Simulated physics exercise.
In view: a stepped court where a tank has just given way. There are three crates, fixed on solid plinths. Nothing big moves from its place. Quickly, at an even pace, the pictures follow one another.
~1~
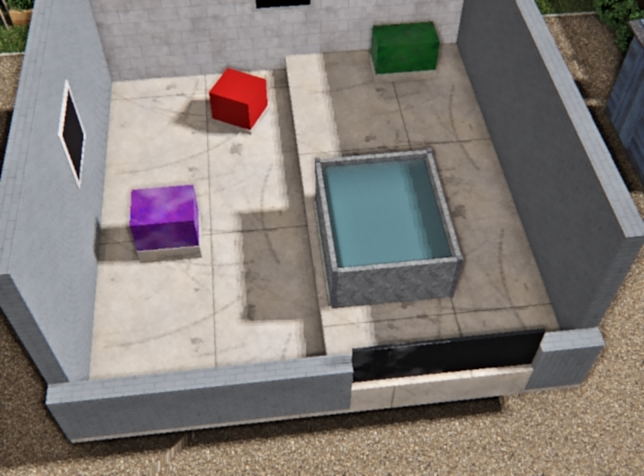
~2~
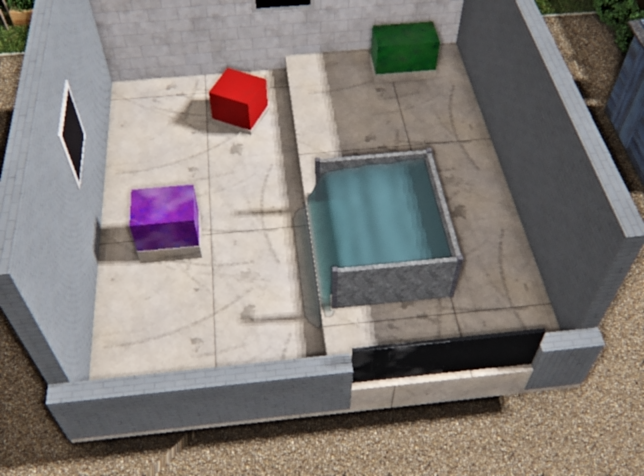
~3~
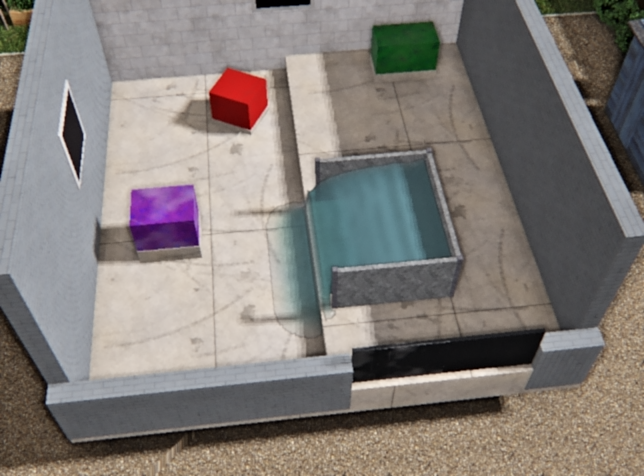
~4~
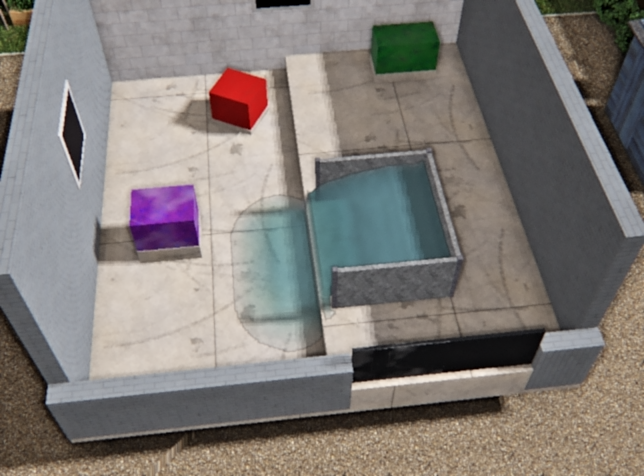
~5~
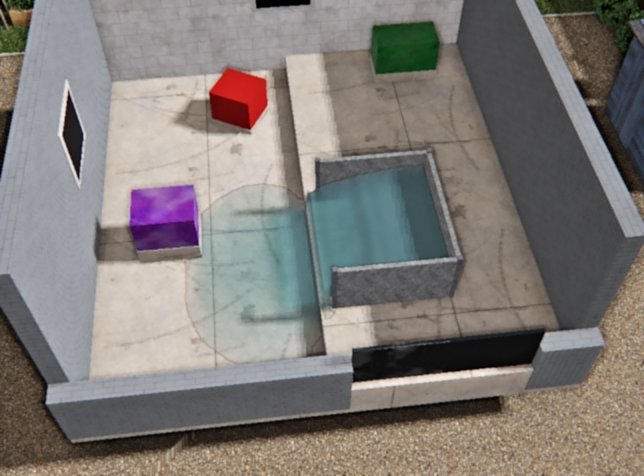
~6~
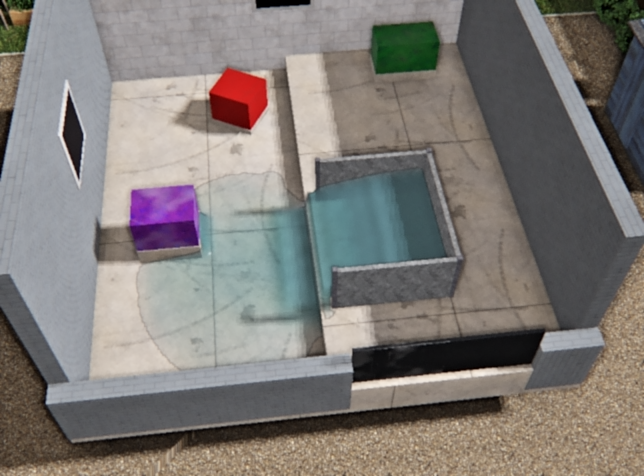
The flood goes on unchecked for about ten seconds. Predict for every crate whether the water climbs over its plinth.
The red crate will not stay dry; the purple crate will not stay dry; the green crate will come through untouched.
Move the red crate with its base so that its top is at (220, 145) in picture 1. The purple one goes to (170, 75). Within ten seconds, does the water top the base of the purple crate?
The purple one is not reached.
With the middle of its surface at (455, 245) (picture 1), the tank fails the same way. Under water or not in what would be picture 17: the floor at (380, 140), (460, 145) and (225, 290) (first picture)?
As listed: Clear, clear, flooded.
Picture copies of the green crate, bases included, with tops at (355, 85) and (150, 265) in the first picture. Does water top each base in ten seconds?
Is left dry, becomes wet.
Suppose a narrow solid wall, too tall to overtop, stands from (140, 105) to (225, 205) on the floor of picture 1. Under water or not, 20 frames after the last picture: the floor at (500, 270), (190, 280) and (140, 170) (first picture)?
As listed: Free of water, flooded, covered.
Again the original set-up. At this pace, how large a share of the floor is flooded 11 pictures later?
My estimate is near 45 per cent.
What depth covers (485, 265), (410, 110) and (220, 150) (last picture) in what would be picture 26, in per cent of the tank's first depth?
Roughly 0, 0 and 4 per cent, in turn.
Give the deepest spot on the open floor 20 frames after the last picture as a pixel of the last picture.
It should be deepest at about (327, 384).
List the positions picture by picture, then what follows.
The first frame shows the open tank at (384, 211) is whole and still.
In the second frame, water pours out at (328, 237) and has run to (329, 313).
In the third frame, the front is at (306, 331), out from the gap at (328, 240).
In the fourth frame, the front is at (249, 325), out from the gap at (328, 242).
In the fifth frame, water pours out at (328, 242) and has run to (212, 341).
In the sixth frame, the front is at (143, 275), out from the gap at (328, 243).
A moment on, water covers 35 % of the floor; the red crate not reached, the purple crate water round its plinth, the green crate not reached.
Next, water covers 45 % of the floor; the red crate water round its plinth, the purple crate water round its plinth, the green crate not reached.
Then, water covers 50 % of the floor; the red crate water round its plinth, the purple crate water round its plinth, the green crate not reached.
Later, water covers 55 % of the floor; the red crate water round its plinth, the purple crate water round its plinth, the green crate not reached.
In the end, water covers 55 % of the floor; the red crate was topped, the purple crate was topped, the green crate stayed above the water.
